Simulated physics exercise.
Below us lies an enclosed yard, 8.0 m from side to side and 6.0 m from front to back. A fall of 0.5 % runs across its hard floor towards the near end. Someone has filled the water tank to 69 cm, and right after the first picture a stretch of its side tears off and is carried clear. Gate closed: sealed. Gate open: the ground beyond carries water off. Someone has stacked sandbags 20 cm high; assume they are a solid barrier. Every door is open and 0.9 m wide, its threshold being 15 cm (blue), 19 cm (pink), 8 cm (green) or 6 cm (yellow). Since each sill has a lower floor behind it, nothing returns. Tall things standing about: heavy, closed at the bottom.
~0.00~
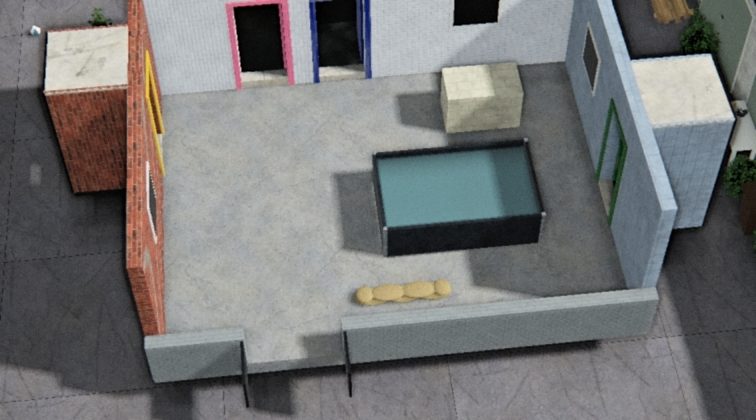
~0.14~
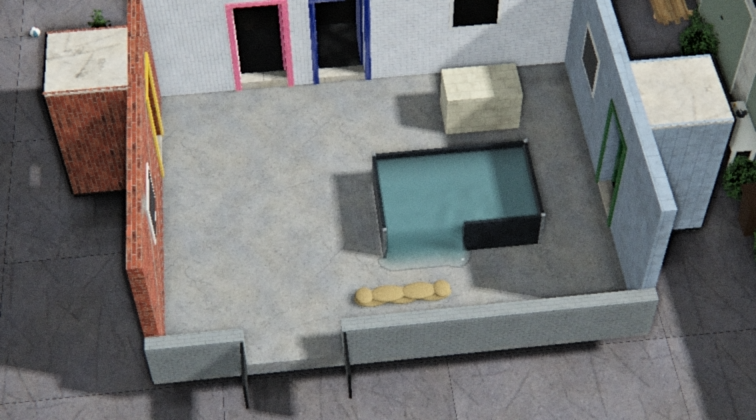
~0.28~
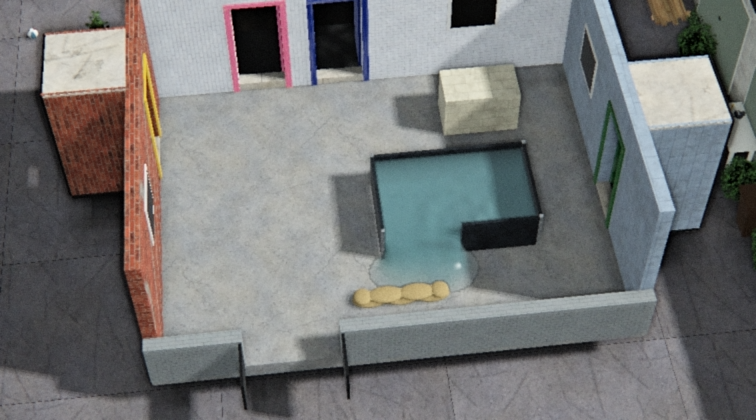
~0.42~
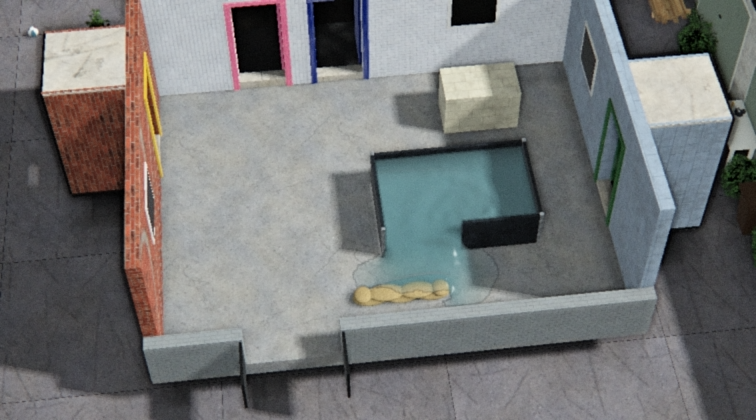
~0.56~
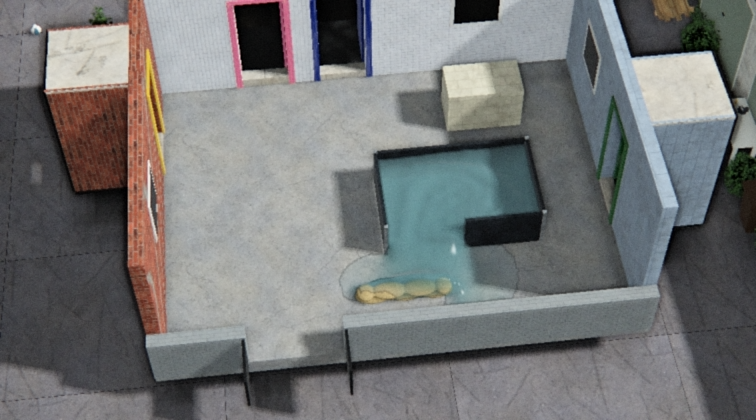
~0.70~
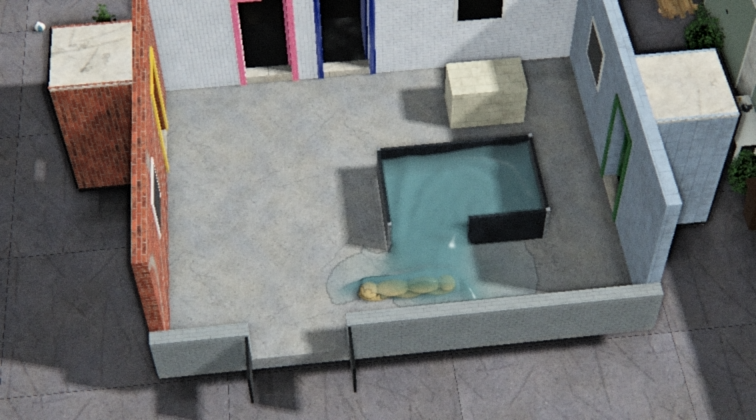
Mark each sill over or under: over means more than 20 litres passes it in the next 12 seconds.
Blue door - under; pink door - under; green door - under; yellow door - under.
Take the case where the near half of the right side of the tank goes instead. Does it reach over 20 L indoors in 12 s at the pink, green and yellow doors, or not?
The pink door comes out less than that, the green door more than that and the yellow door less than that.
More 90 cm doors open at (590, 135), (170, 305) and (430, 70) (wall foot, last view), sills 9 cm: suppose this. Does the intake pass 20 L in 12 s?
In that order: Short of it, beyond it, short of it.
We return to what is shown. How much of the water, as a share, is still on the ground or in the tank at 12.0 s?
I'd say close to 88 percent is still there.
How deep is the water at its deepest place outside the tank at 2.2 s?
Around 40 centimetres deep.
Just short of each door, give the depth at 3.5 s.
You'd get blue at 0 cm, pink at 0 cm, green at 8 cm, and yellow at 2 cm.
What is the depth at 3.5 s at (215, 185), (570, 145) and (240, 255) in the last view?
Depth readings in turn - 2, 3, 2 cm.
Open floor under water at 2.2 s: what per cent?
Wet share: About 35 %.
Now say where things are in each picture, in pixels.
In the first frame, the water tank at (457, 187) is whole and still, 69 cm deep.
In the second frame, water pours out at (425, 245) and has run 0.8 m, to (466, 258); typically 10 cm deep outside, 69 cm at the water tank's back.
In the third frame, water pours out at (423, 246) and has run 1.0 m, to (379, 281); typically 12 cm deep outside, 69 cm at the water tank's back.
In the fourth frame, water pours out at (423, 245) and has run 1.4 m, to a hidden place; typically 13 cm deep outside, 66 cm at the water tank's back.
In the fifth frame, the front is at a hidden place, 1.9 m from the gap at (426, 243); 3.0 m2 of floor is under water; 59 cm left at the back of the water tank.
In the sixth frame, the front is at a hidden place, 2.2 m from the gap at (429, 240); 3.8 m2 of floor is under water; 59 cm left at the back of the water tank.
After 1.4 s water covers 20 % of the floor and is deepest (48 cm) near (420, 277); blue door not reached, pink door not reached, green door not reached, yellow door not reached.
After 2.2 s water covers 35 % of the floor and is deepest (40 cm) near (420, 277); blue door not reached, pink door not reached, green door not reached, yellow door not reached.
After 3.5 s water covers 50 % of the floor and is deepest (28 cm) near (420, 277); blue door not reached, pink door not reached, green door 8 cm at the sill, 0 L in, yellow door 2 cm at the sill, 0 L in.
After 7.0 s water covers 85 % of the floor and is deepest (16 cm) near (569, 92); blue door 3 cm at the sill, 0 L in, pink door 9 cm at the sill, 0 L in, green door 7 cm at the sill, 1 L in, yellow door 5 cm at the sill, 0 L in.
After 12.0 s water covers 95 % of the floor and is deepest (13 cm) near (502, 127); blue door 7 cm at the sill, 0 L in, pink door 4 cm at the sill, 0 L in, green door 5 cm at the sill, 2 L in, yellow door 6 cm at the sill, 4 L in.
